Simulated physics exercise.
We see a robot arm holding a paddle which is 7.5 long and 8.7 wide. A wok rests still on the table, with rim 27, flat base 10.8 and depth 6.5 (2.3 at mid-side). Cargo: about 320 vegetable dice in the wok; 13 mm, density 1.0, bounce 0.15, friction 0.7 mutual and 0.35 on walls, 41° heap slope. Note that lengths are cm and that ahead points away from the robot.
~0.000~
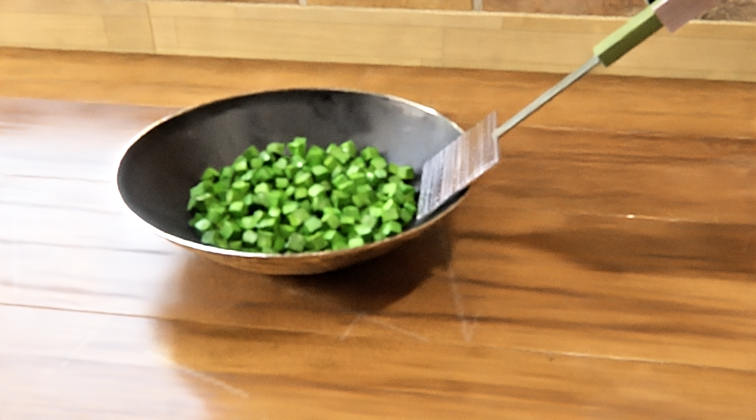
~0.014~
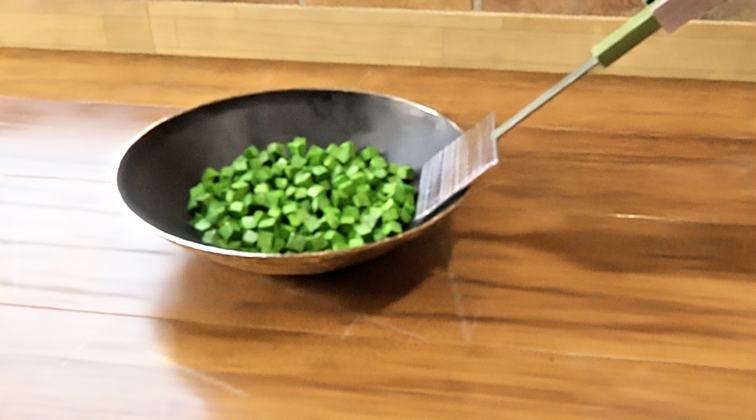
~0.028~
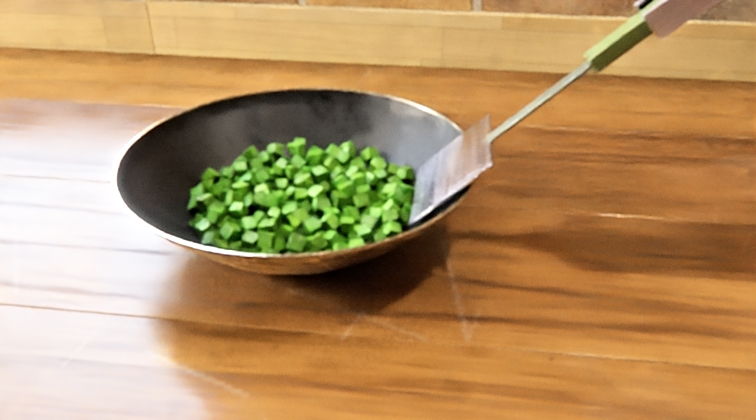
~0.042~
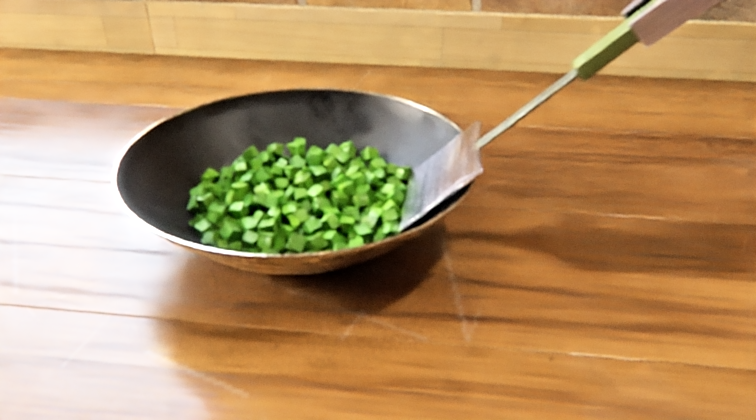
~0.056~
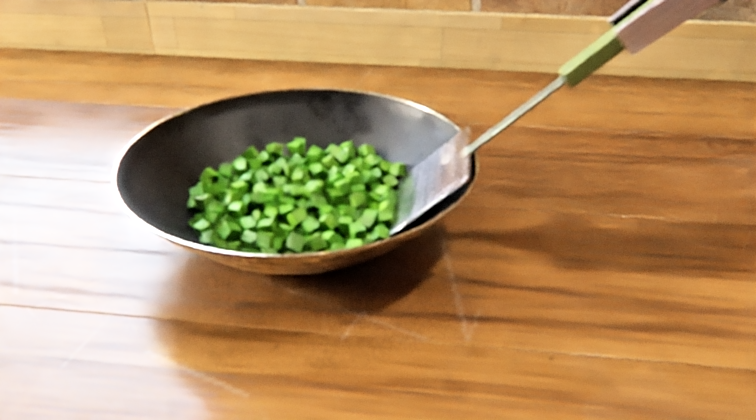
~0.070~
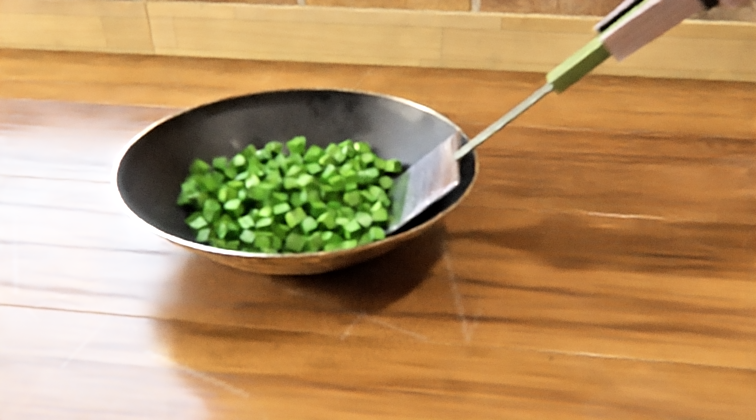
A spatula held at the upper right slid down and left into a dark wok of chopped green vegetables on a wooden table, nudging the pieces slightly left while the wok stayed still.
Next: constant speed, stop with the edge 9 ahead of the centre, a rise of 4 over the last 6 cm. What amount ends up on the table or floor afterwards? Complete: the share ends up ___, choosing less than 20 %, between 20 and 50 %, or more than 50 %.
The share ends up between 20 and 50 %.
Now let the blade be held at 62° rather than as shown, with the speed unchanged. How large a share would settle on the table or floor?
About 50 per cent.
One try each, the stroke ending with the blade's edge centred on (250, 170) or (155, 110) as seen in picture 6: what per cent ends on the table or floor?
Respectively some 5 and 55 percent end on the table or floor.
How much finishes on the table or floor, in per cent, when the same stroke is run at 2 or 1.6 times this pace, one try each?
Estimates, in order: 60 % and 50 %.
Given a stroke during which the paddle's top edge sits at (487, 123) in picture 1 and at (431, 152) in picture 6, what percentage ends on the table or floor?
It works out to about 55 %, more or less.
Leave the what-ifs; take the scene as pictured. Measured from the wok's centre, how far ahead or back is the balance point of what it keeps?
Ahead, by around 3.5 cm.
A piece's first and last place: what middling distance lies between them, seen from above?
It works out to roughly 11 cm.
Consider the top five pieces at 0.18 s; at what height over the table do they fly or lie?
7 cm or so.
After 0.18 s, sloping 44°, highest piece 7 above the table; 319 in the wok.
After 0.28 s, sloping 44°, highest piece 10 above the table; 293 in the wok, 26 on the blade or in flight.
After 0.54 s, sloping 44°, highest piece 7 above the table; 183 in the wok, 121 on the table or floor, 15 on the blade or in flight.
After 1.59 s, sloping 44°, highest piece 5 above the table; 183 in the wok, 136 on the table or floor.
At rest, 183 in the wok, 136 on the table or floor. That is 43 % on the table or floor.
